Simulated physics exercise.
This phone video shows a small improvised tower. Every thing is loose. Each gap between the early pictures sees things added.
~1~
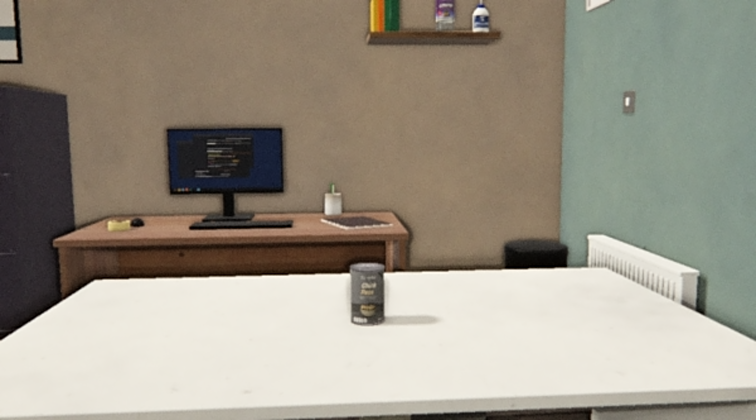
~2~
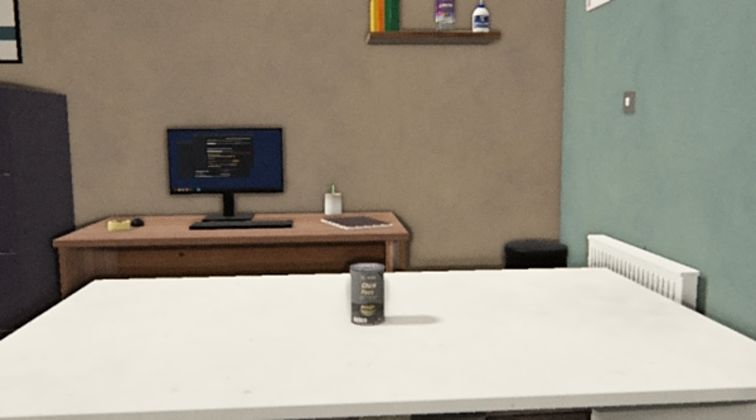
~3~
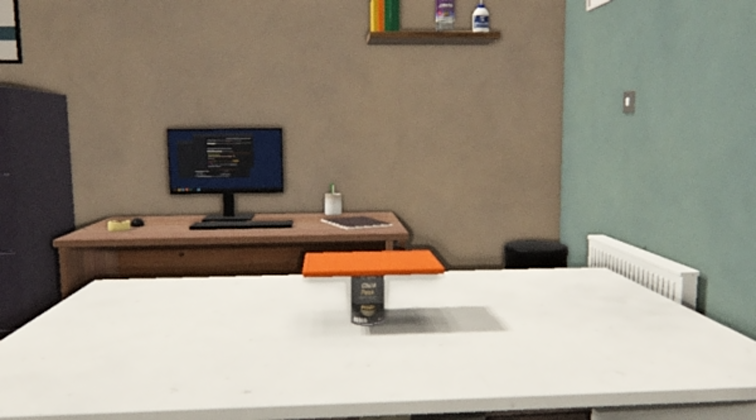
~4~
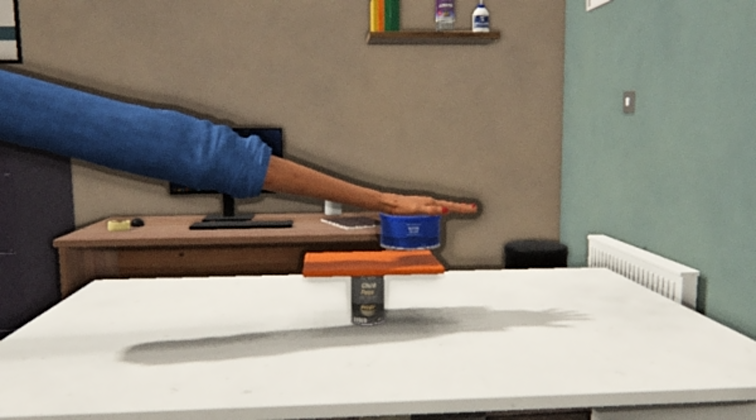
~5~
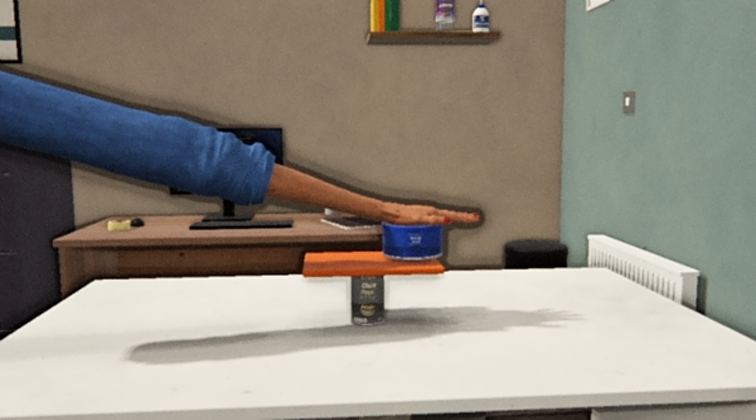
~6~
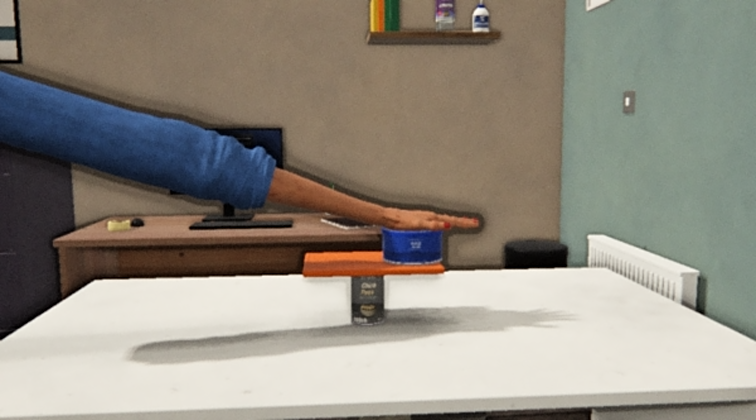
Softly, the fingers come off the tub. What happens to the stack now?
The stack tumbles down.
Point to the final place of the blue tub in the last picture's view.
Near (483, 289).
Then, 0.30 s on from there, blue tub now fallen; orange lid turned 28° from how it was put.
Then, 0.50 s on from there, orange lid turned 56° from how it was put.
Then, 0.80 s on from there, orange lid turned 46° from how it was put.
Then, 1.10 s on from there, orange lid now fallen.
In the end, fallen, orange lid and blue tub; grey tin unmoved. At the end, from the last picture's camera, blue tub near (483, 289). The stack gives way.
